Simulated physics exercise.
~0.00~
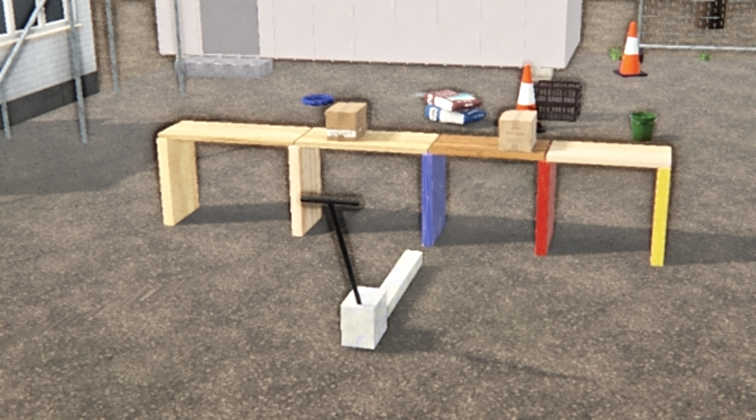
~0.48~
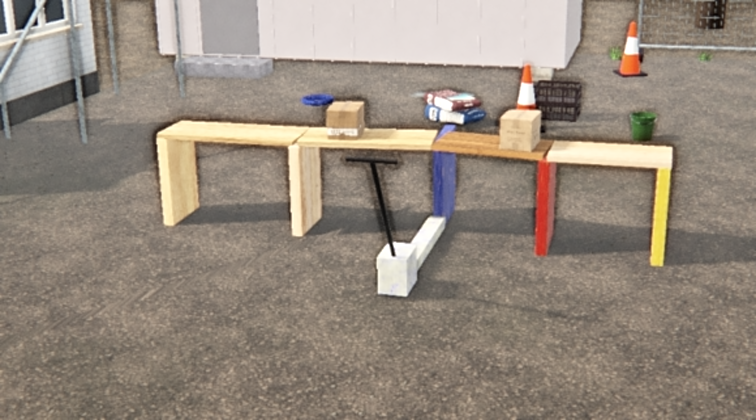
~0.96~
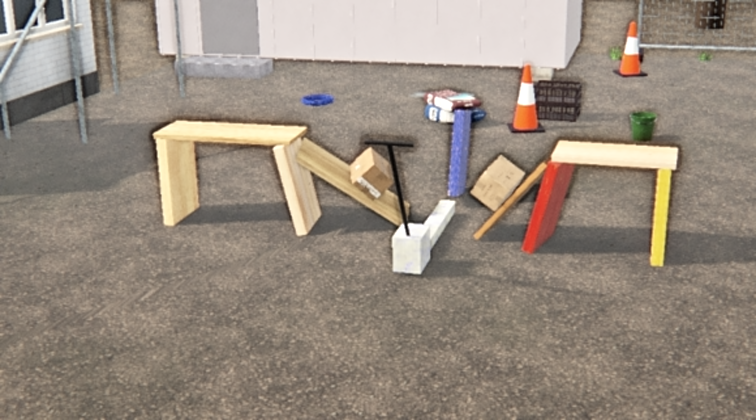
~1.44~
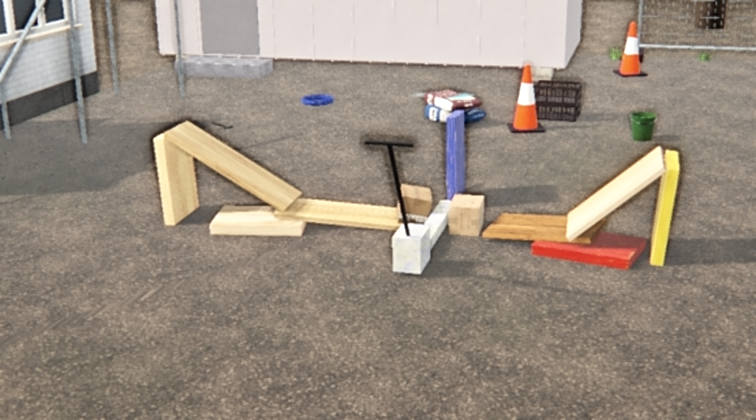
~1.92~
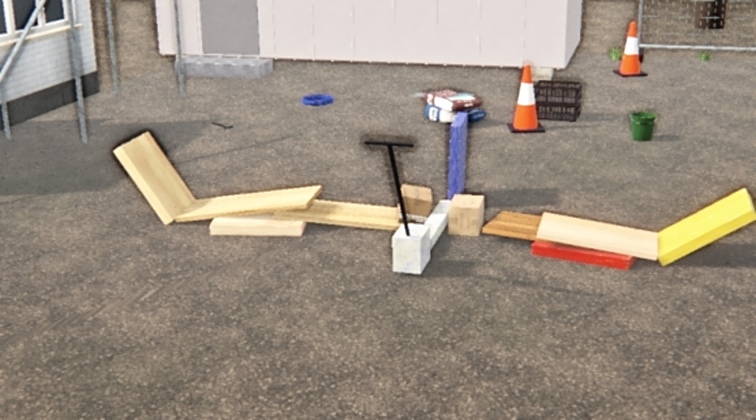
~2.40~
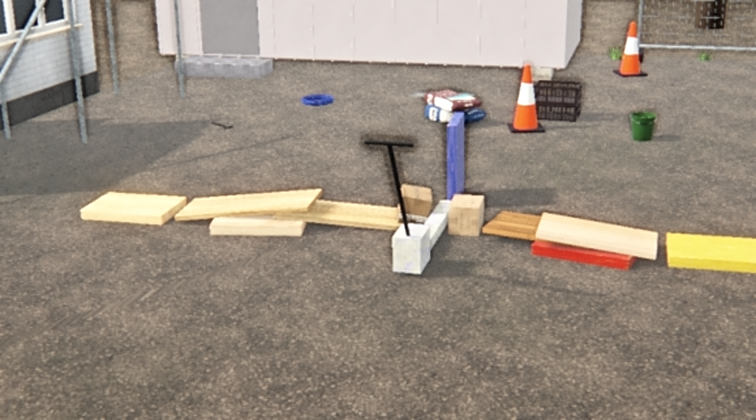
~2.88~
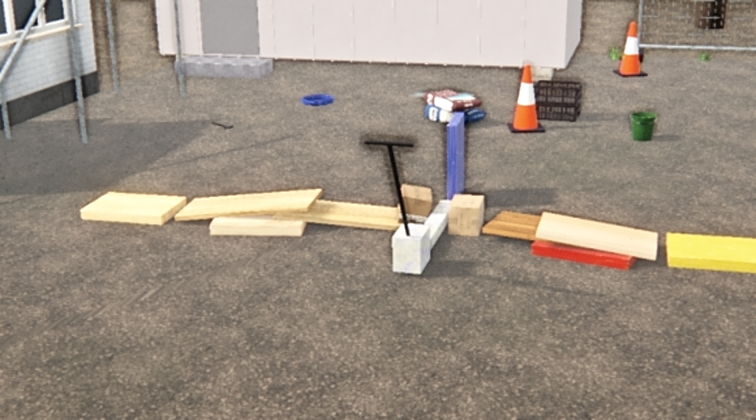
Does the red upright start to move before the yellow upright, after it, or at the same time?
The red upright starts to move first, leaning while the yellow one is still standing. The yellow upright tips over only later, once the red one is already on the ground.
Makeshift plank shelf collapsing outward as a white jack shoves its blue upright back, leaving only that upright standing among boards.
